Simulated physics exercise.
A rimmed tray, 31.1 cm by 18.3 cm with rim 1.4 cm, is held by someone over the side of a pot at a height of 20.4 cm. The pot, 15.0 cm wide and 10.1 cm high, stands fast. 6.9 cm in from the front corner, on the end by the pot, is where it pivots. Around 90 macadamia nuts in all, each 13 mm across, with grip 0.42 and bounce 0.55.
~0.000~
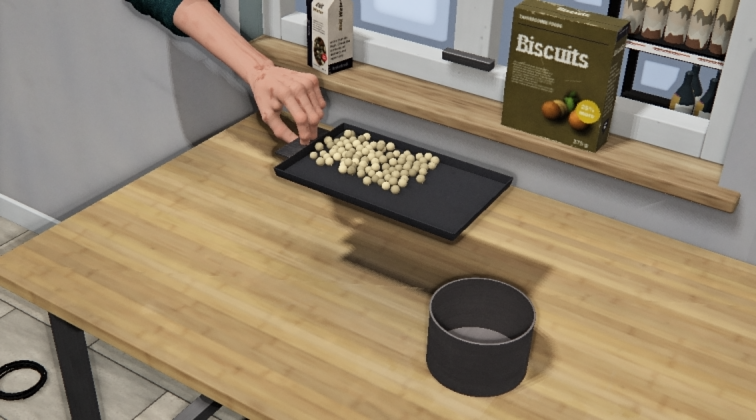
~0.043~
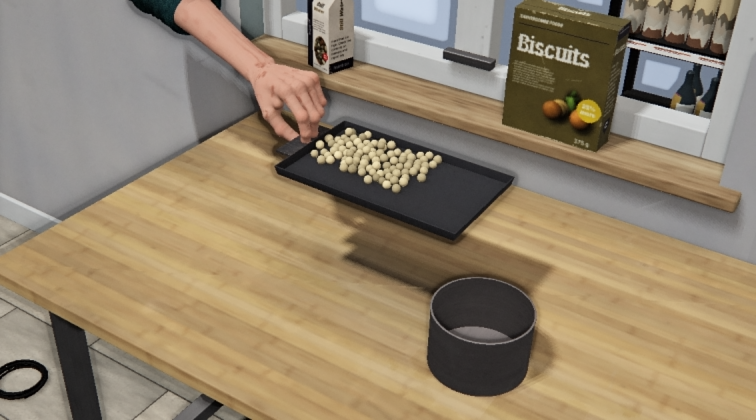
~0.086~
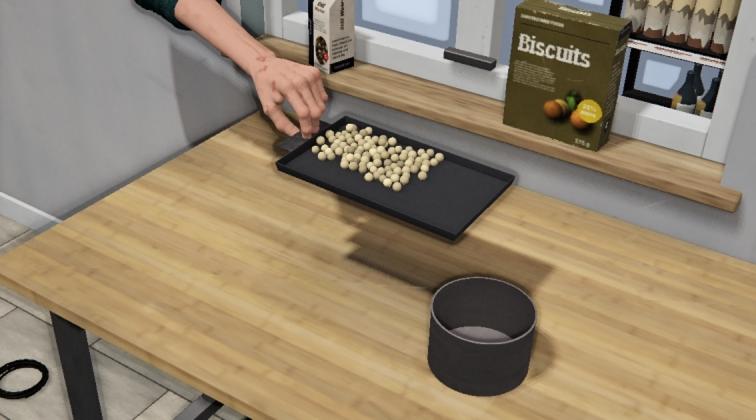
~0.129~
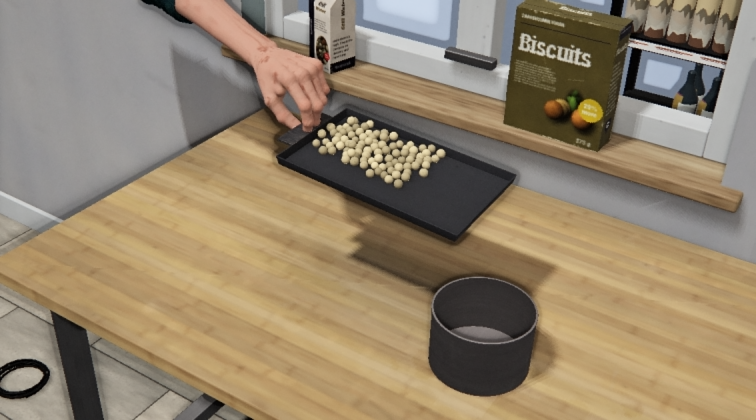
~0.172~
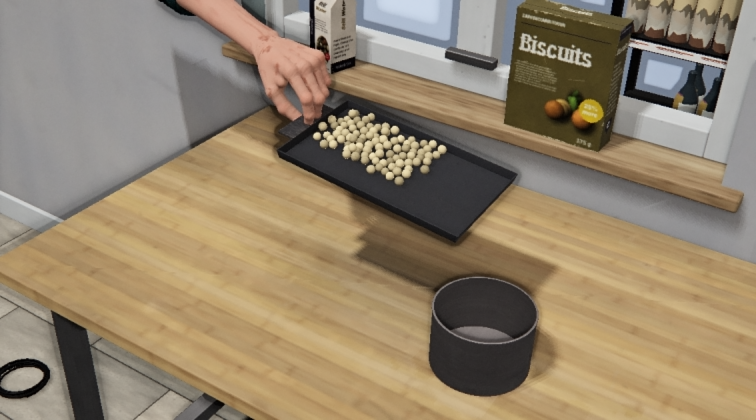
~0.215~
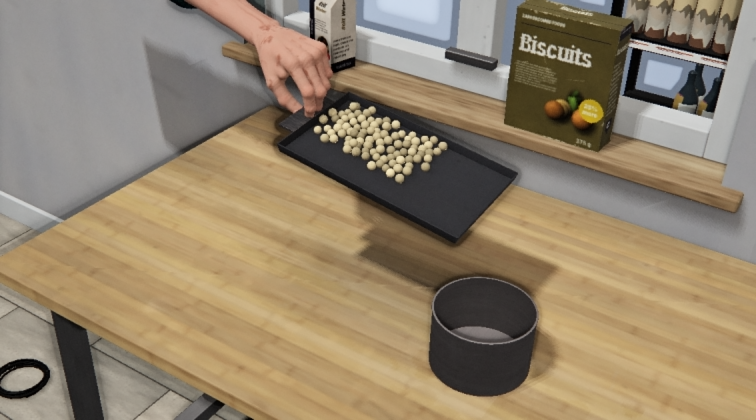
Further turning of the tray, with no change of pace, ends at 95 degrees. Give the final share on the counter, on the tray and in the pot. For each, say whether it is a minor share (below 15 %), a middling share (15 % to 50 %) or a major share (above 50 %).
One by one: Counter: Probably a low amount; tray: Probably a low amount; pot: Probably over half of it.
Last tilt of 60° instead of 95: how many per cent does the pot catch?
40 per cent.
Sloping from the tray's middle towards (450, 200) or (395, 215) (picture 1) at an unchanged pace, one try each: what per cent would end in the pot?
Roughly 30 % for the first direction, roughly 45 % for the second.
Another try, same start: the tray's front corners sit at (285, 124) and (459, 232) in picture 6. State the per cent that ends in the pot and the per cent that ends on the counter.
Pot: 25, counter: 75.
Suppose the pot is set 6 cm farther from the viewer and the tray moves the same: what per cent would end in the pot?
Expect something close to 55 per cent.
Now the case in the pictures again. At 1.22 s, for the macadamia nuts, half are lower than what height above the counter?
Around 20 cm up.
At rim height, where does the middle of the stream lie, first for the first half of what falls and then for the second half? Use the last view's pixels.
Early: About (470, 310); late: About (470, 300).
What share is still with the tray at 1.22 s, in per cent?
Around 60 percent.
Then, at 0.82 s, tilt 50 degrees; the tray holds 85 %, the pot 0 %.
After 1.22 s, tilt 77 degrees; the tray holds 60 %, the pot 35 %.
After 1.71 s, tilt 95 degrees; the tray holds 5 %, the pot 75 %.
In the end, at 2.6 s, counter 10 %, tray 0 %, pot 90 %.
